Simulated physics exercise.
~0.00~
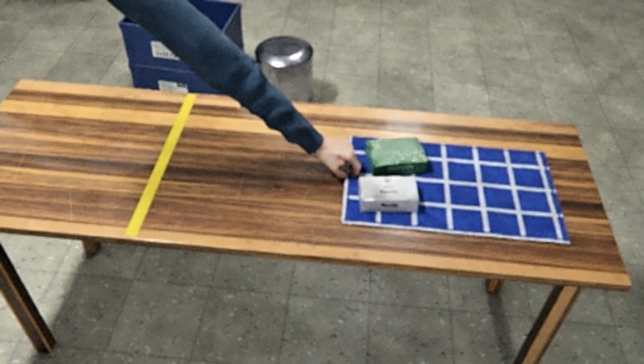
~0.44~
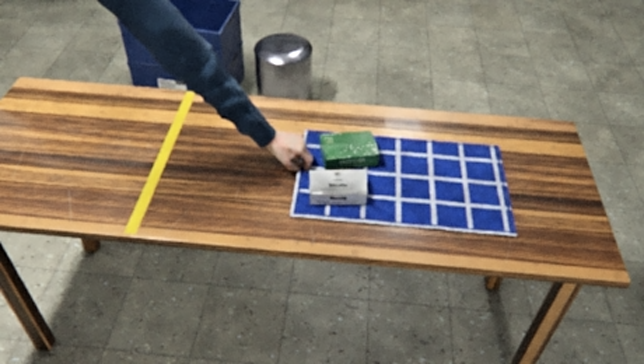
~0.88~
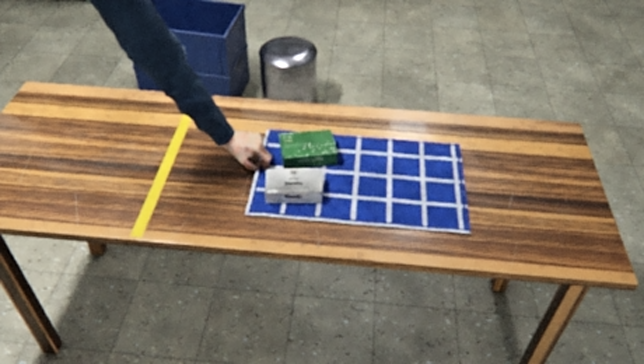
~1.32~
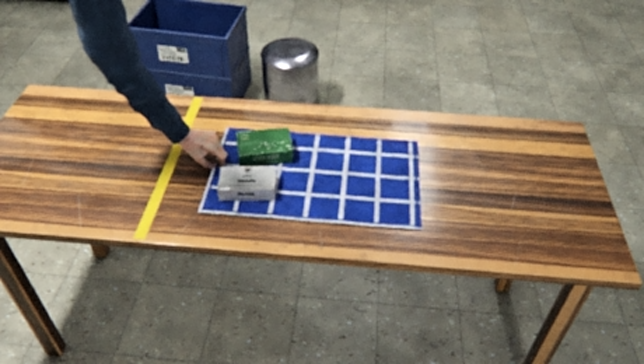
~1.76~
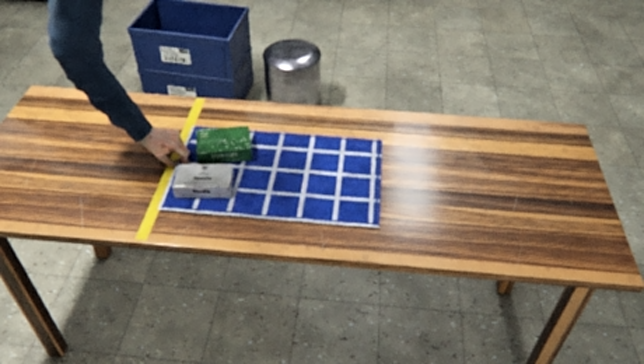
Blue place mat carrying a white packet and a green packet being pulled left by a hand across a table to yellow tape.
